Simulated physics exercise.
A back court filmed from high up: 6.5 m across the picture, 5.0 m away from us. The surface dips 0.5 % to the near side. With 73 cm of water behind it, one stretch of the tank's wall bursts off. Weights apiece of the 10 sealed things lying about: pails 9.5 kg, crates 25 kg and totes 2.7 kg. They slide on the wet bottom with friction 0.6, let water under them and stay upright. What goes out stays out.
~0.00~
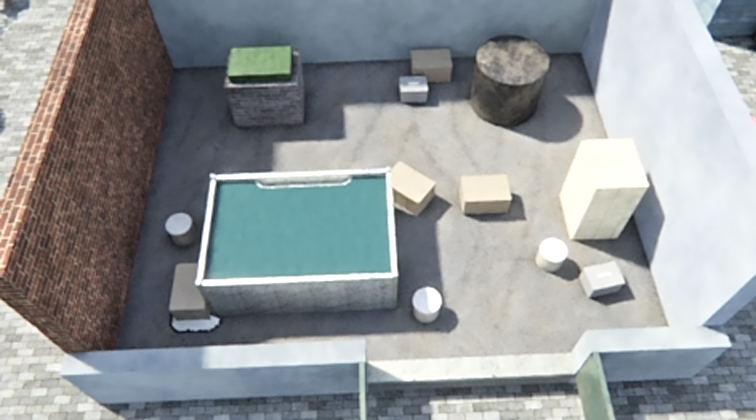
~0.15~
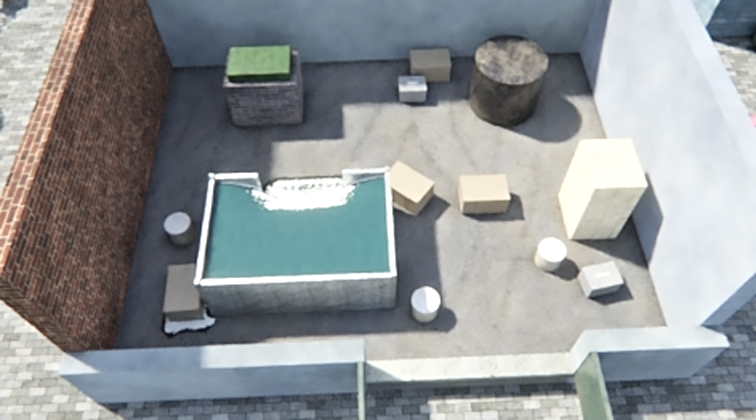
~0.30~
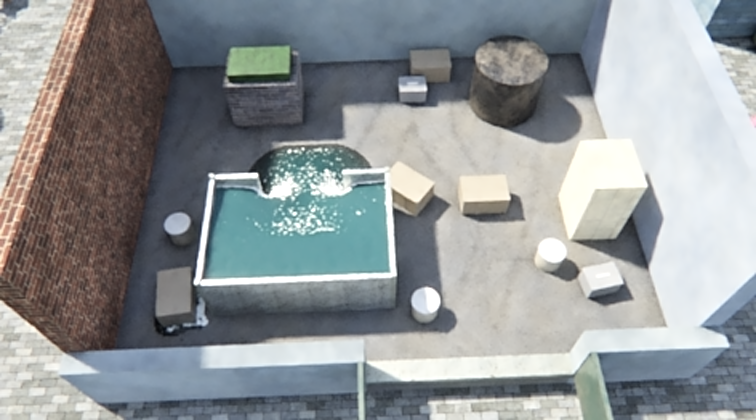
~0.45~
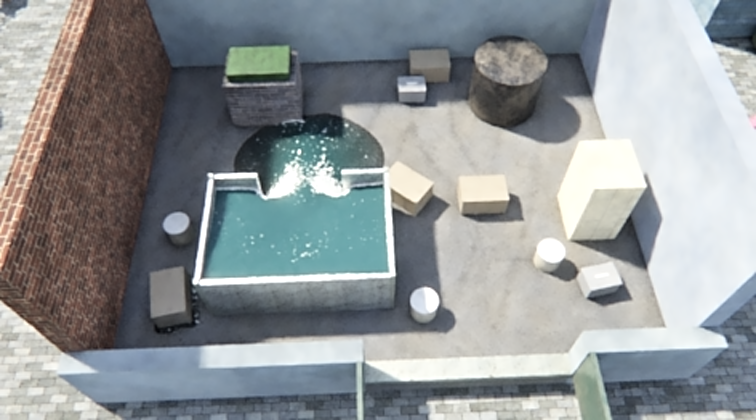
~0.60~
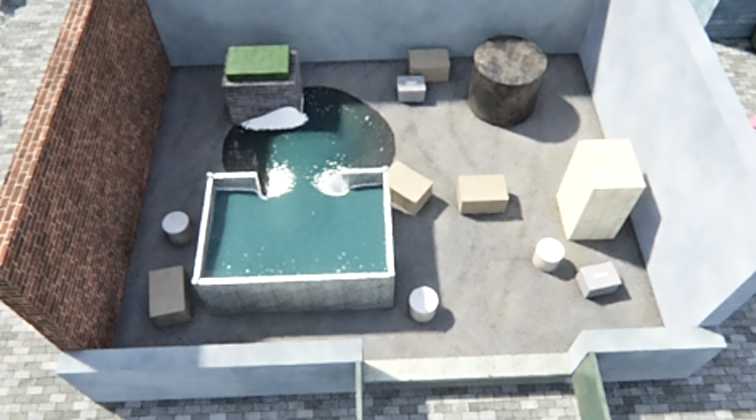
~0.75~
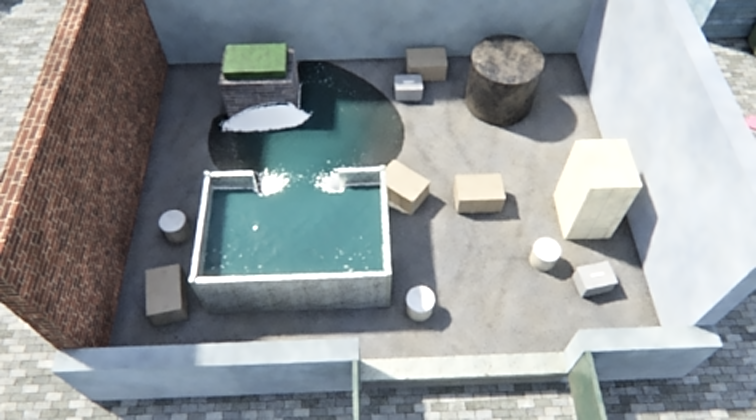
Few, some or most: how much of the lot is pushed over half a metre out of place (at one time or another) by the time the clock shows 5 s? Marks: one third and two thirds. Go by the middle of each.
It is not even a third.
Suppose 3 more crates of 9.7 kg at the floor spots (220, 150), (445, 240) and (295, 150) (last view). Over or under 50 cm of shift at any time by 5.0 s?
In that order: Over, under, more.
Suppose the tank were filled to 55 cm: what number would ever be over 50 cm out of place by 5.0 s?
Then 2.
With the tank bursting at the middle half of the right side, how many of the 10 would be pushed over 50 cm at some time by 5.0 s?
Then 4.
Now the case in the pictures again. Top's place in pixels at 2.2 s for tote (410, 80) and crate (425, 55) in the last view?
Near (454, 77) and (463, 51).
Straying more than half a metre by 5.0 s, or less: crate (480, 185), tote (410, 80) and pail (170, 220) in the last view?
In that order: Less, past it, short of it.
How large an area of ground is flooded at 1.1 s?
Some 9.5 m2.
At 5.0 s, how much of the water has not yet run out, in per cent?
Some 100 per cent remains.
After 1.1 s 0 of 10 are over 50 cm from their spots; 0 afloat.
After 2.2 s 2 of 10 are over 50 cm from their spots; 2 afloat.
After 3.5 s 2 of 10 are over 50 cm from their spots; 1 afloat.
After 5.0 s 2 of 10 are over 50 cm from their spots, and 2 have been at some point; 1 afloat.
